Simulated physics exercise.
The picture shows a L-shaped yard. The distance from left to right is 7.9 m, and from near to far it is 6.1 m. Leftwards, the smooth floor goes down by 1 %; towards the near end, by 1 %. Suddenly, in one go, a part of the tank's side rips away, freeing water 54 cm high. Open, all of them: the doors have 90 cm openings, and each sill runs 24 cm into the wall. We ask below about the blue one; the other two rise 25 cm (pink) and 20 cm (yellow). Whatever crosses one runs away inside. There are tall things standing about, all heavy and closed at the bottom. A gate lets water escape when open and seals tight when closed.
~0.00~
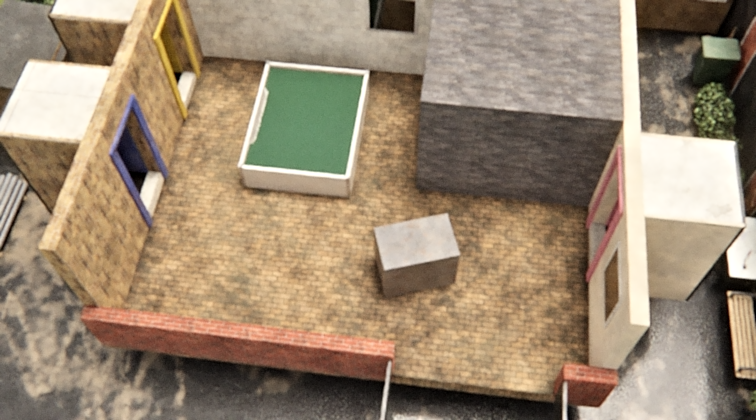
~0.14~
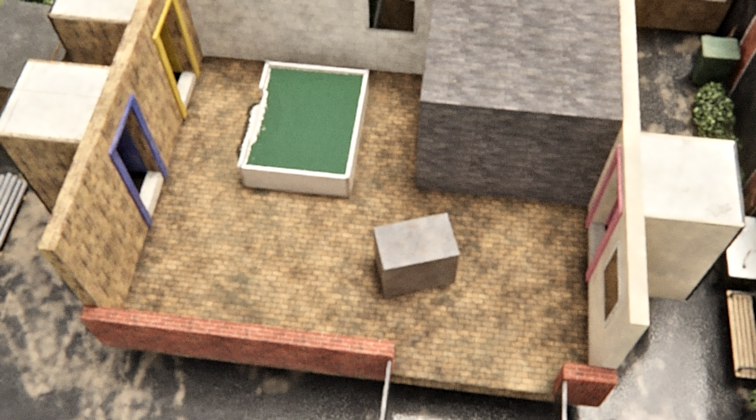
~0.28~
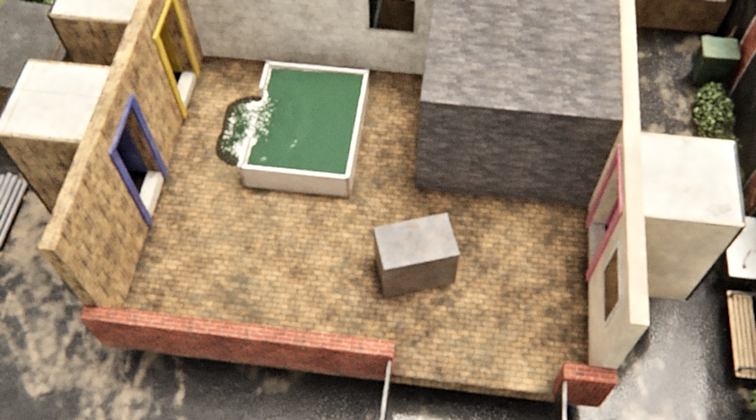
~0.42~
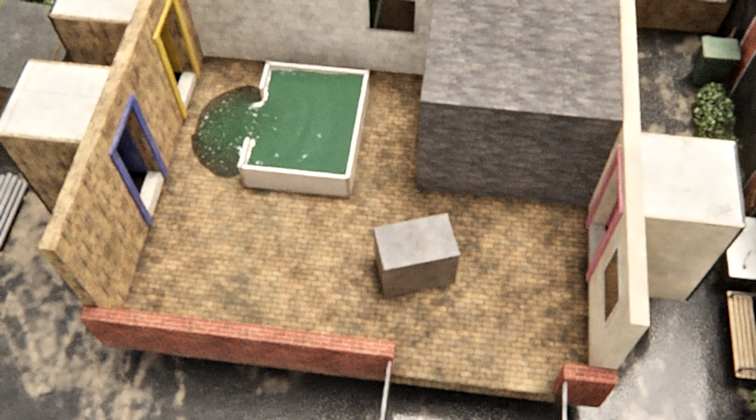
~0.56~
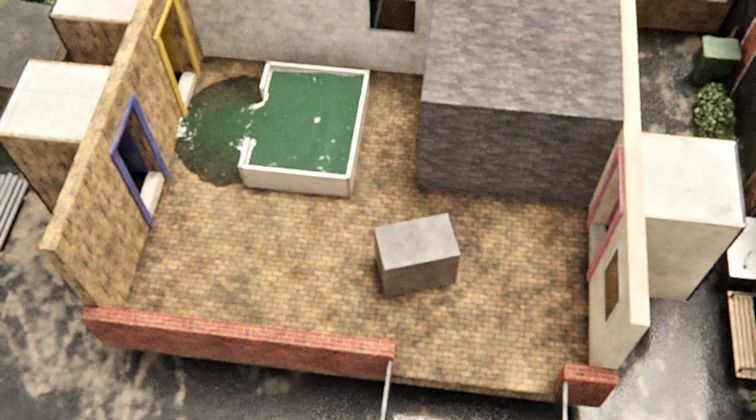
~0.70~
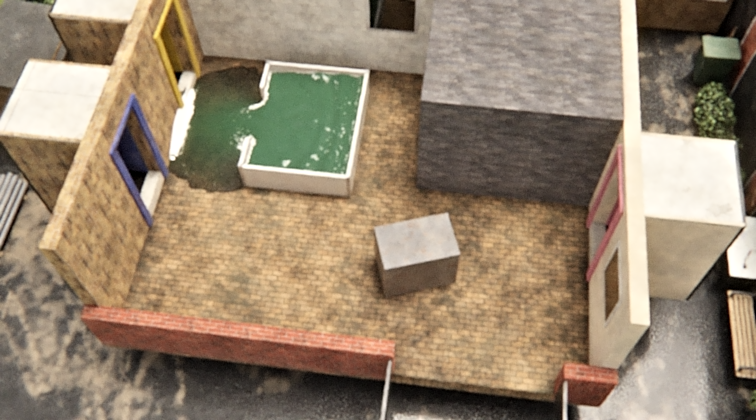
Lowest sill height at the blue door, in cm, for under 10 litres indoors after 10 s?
I would say 12.5 cm.
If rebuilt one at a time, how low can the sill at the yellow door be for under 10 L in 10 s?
For the yellow door, about 30 cm.
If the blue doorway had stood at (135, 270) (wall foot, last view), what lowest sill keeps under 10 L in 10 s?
You'd want it roughly 10.0 cm high.
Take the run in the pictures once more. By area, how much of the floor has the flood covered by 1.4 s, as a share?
Wet share: Near 15 %.
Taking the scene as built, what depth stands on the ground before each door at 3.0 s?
Pink 0, blue 13, yellow 25 cm.
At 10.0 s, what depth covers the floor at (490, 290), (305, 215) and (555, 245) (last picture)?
First 2, then 2, then 2 cm.
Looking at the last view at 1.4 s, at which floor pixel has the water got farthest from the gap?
Pixel close to (147, 235).
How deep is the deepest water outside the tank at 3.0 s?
Up to some 31 centimetres, I'd say.
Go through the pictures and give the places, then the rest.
The first frame shows still water, 54 cm deep, in the tank at (306, 120); the blue door at (143, 170) is dry.
In the second frame, the gap is at (259, 127), the front 0.3 m out at (241, 155); the back of the tank holds 54 cm.
In the third frame, the front is at (221, 150), 0.7 m from the gap at (260, 127); 0.9 m2 of floor is wet, 54 cm left at the back.
In the fourth frame, the front is at (197, 138), 1.2 m from the gap at (260, 128); 1.9 m2 of floor is wet, 54 cm left at the back.
In the fifth frame, the gap is at (260, 127), the front 1.6 m out at (176, 146); the back of the tank holds 52 cm.
In the sixth frame, water pours out at (260, 126) and has run 1.7 m, to (179, 104); about 6 cm deep outside, 46 cm at the back; the blue door at (143, 169), 2.4 m from the gap, is still 0.7 m from the nearest water.
After 1.4 s water covers 15 % of the floor, deepest (40 cm) near (181, 130); 15 cm at the blue door, 0 litres in over its 25 cm sill.
After 3.0 s water covers 35 % of the floor, deepest (31 cm) near (201, 67); 13 cm at the blue door, 0 litres in over its 25 cm sill.
After 10.0 s water covers 90 % of the floor, deepest (14 cm) near (118, 327); 7 cm at the blue door, 0 litres in over its 25 cm sill.
At the blue door as built, the water arrived by 1.1 s and peaked near 17 cm at 1.8 s.
With a sill of 10 cm, 25 litres would have come in within the 10 s; with 16 cm, 3 litres. So under 10 litres takes about 12.5 cm.
